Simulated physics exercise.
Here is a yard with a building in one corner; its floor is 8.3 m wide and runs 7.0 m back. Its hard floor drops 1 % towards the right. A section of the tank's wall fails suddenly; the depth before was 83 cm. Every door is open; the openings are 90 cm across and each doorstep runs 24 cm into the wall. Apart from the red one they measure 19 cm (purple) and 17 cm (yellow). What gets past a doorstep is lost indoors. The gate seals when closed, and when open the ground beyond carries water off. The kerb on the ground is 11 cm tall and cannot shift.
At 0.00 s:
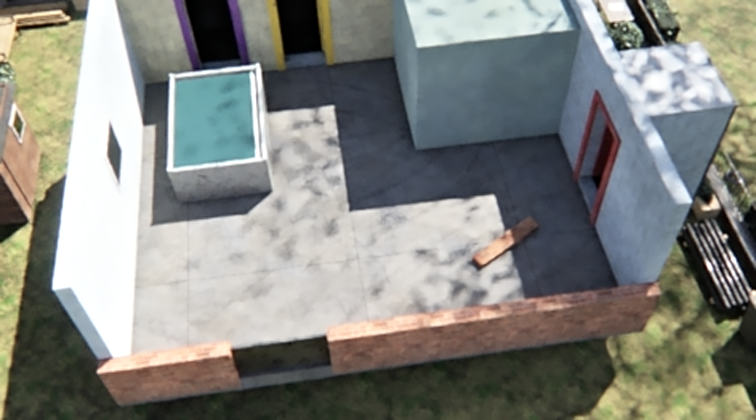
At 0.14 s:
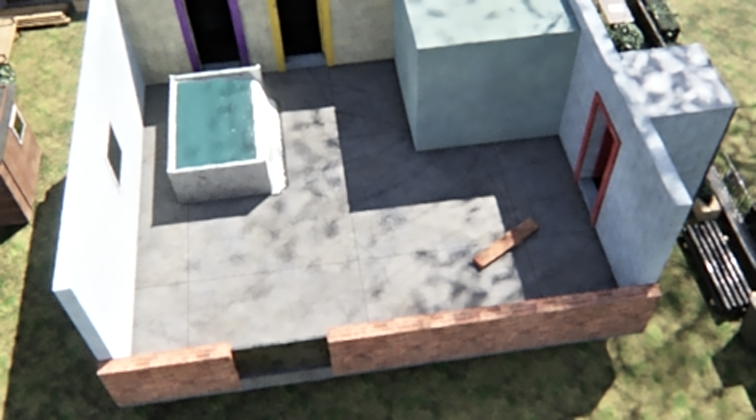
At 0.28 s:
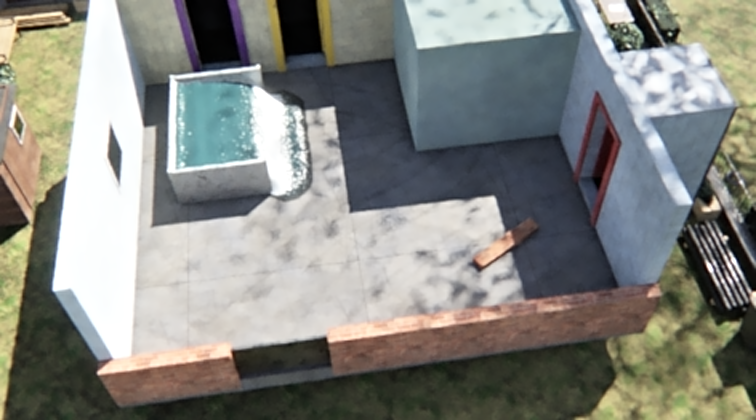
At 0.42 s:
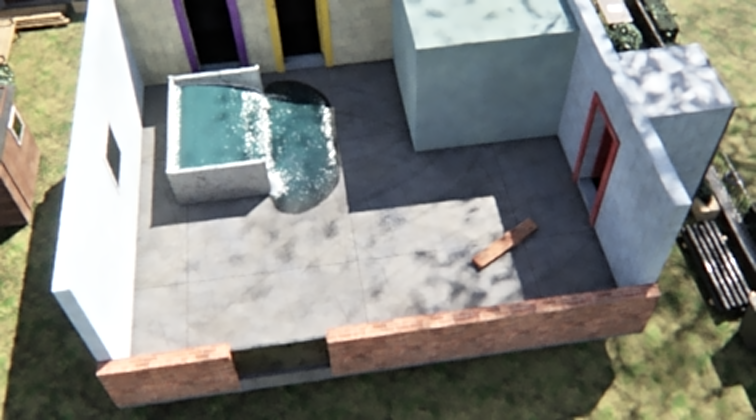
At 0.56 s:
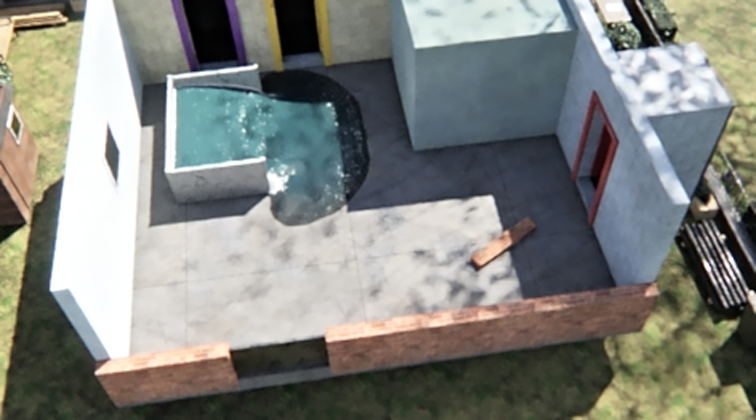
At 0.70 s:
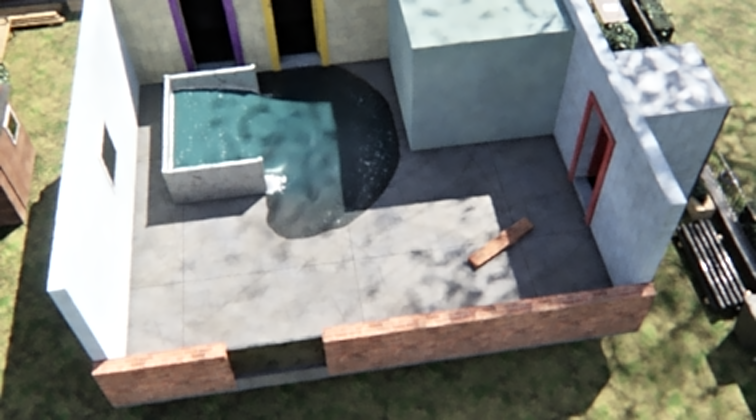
Walled yard seen from above, with water pouring from the right side of a pale tank and spreading across grey floor.
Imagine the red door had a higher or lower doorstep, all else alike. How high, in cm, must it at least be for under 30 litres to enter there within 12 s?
It would have to be roughly 17 cm high.
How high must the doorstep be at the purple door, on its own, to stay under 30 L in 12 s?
About 6.0 cm at purple.
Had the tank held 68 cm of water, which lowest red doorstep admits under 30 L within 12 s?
Some 14.0 cm.
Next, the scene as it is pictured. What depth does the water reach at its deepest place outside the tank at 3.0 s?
About 30 cm.
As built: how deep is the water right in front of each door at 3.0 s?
Depths in cm: Red 22, purple 0, yellow 22.
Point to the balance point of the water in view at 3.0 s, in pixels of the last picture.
Around (369, 151).
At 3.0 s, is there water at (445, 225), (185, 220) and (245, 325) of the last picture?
In turn: Flooded, dry, still dry.
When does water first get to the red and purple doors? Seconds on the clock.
Red 2.0 s, purple 3.2 s.
After 1.4 s water covers 35 % of the floor, deepest (50 cm) near (397, 127); it has not reached the red door.
After 3.0 s water covers 55 % of the floor, deepest (30 cm) near (383, 63); 22 cm at the red door, 22 litres in over its 16 cm doorstep.
After 12.0 s water covers 95 % of the floor, deepest (12 cm) near (624, 312); 11 cm at the red door, 44 litres in over its 16 cm doorstep.
At the red door as built, the water arrived by 2.0 s and peaked near 23 cm at 2.8 s.
Run again over the same 12 s with other heights there, 64 litres in over 14.5 cm, 17 litres over 19.5 cm. The limit of 30 litres is kept from about 17 cm up.
